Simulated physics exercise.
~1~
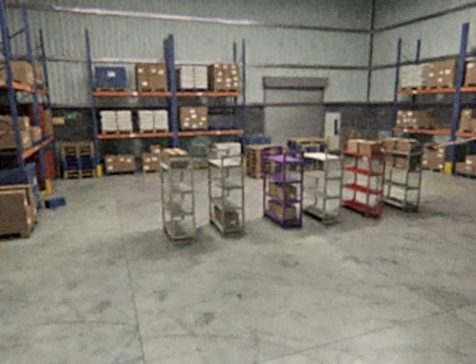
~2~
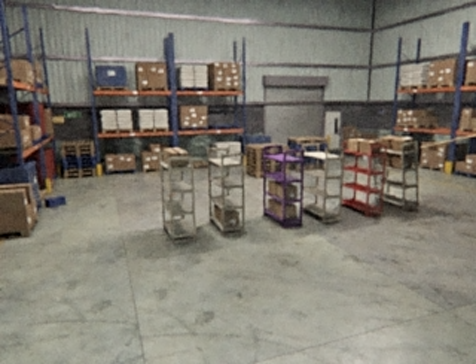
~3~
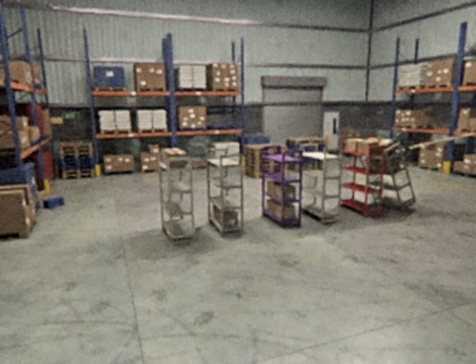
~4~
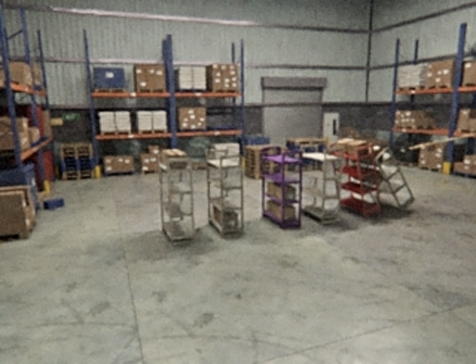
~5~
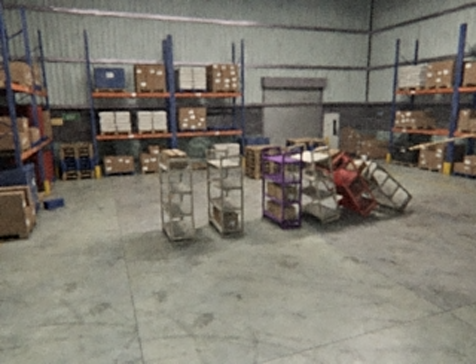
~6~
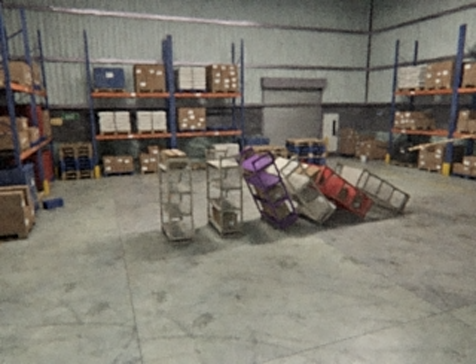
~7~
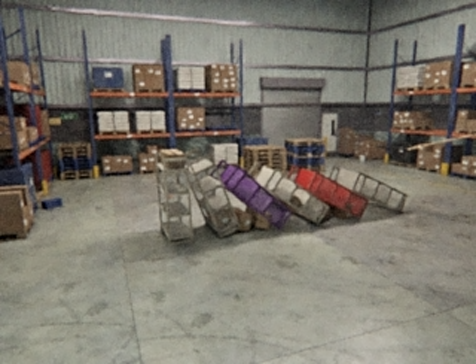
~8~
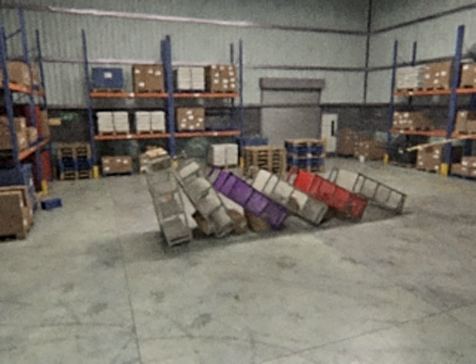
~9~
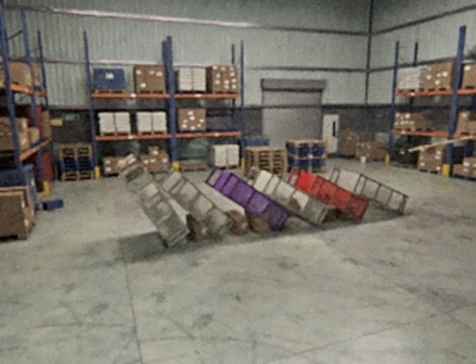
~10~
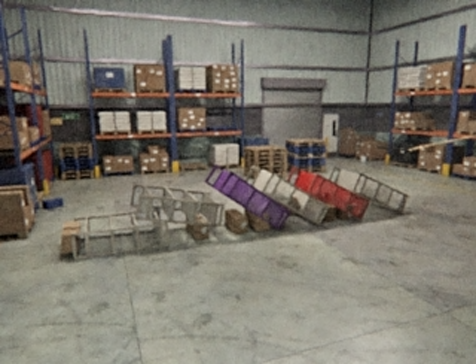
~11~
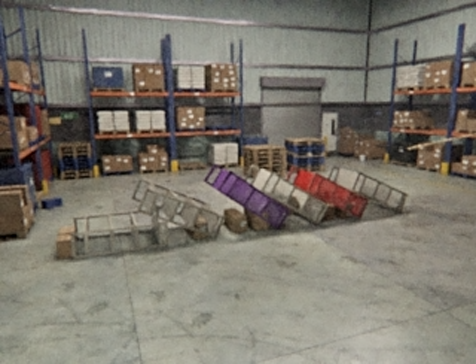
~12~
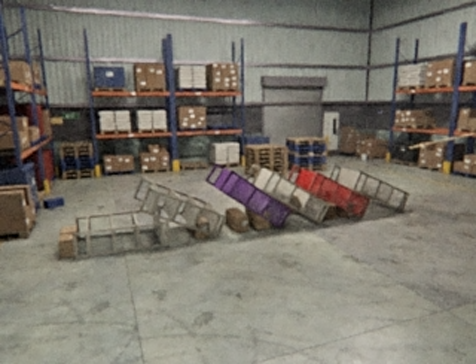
To begin with, six open shelf units holding cartons stand in a row on a warehouse floor, one purple and one red among the grey ones. A thin pole at the right moves left, and the rightmost unit tips leftward into the red one. The red unit leans over in turn, pushing the grey unit beside it, and then the purple one goes as well. The toppling runs on to the two grey units at the left, with cartons spilling out. Finally the leftmost unit lies flat, while the others rest slanted in an overlapping line, none left standing.
